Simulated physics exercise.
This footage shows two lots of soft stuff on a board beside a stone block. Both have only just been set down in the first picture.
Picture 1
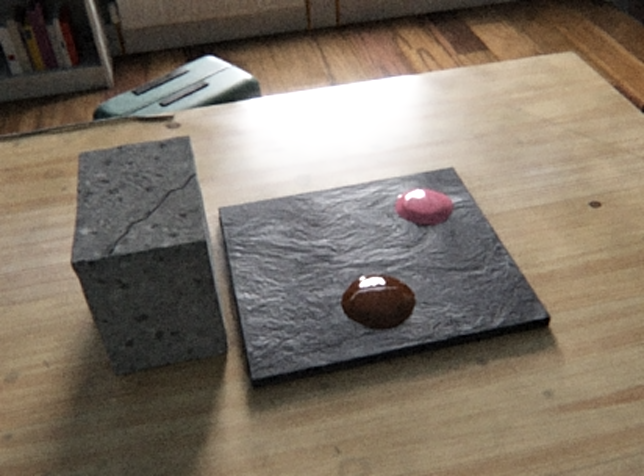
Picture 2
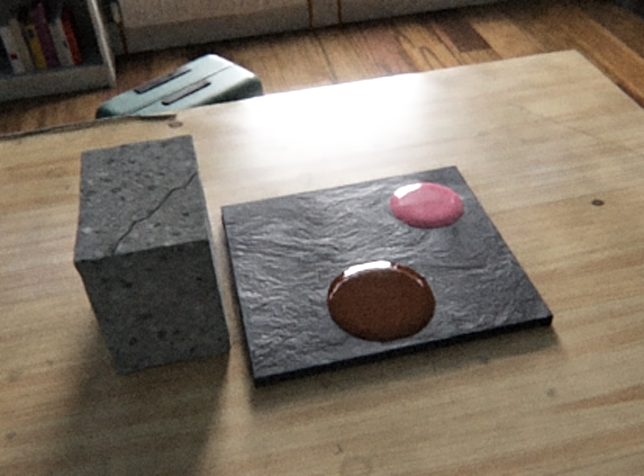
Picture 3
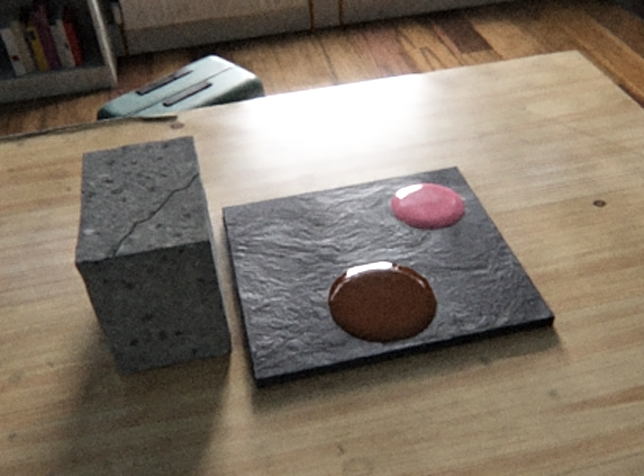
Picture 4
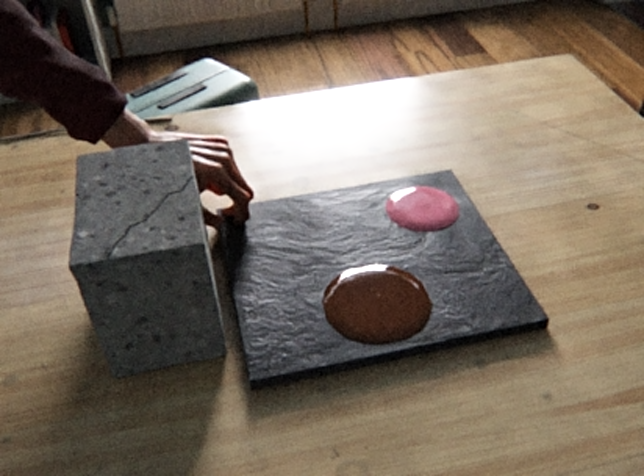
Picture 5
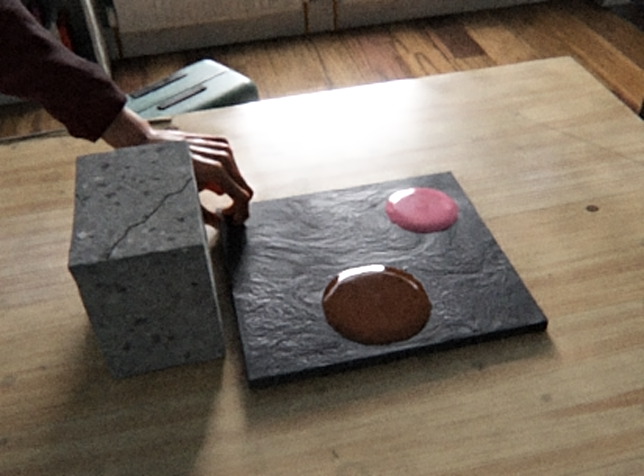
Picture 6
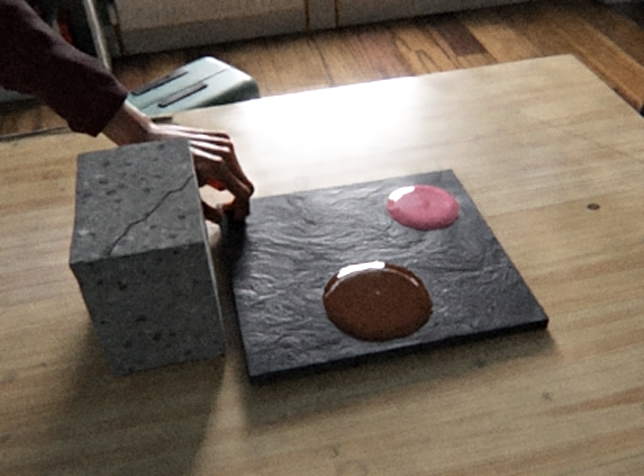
Two glossy blobs, one brown and one pink, spread into wider, flatter puddles on a dark board beside a stone block, then a hand reached in from the left and gripped the board's edge.
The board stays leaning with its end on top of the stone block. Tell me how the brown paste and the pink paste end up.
Watch the brown paste - it drops off; the pink paste drops off.
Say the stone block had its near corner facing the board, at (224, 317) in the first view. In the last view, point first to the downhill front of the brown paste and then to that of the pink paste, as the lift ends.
(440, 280); (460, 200).
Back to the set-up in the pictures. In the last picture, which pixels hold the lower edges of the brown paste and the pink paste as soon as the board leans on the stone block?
I'd say close to (512, 267) for the first and close to (478, 198) for the second.
A moment on, slope about 34°; the brown paste has crept down a long way; the pink paste is dripping off the low end.
Further on, the brown paste is dripping off the low end; the pink paste is dripping off the low end.
When it is over, slope about 34°; the brown paste is dripping off the low end; the pink paste is dripping off the low end.
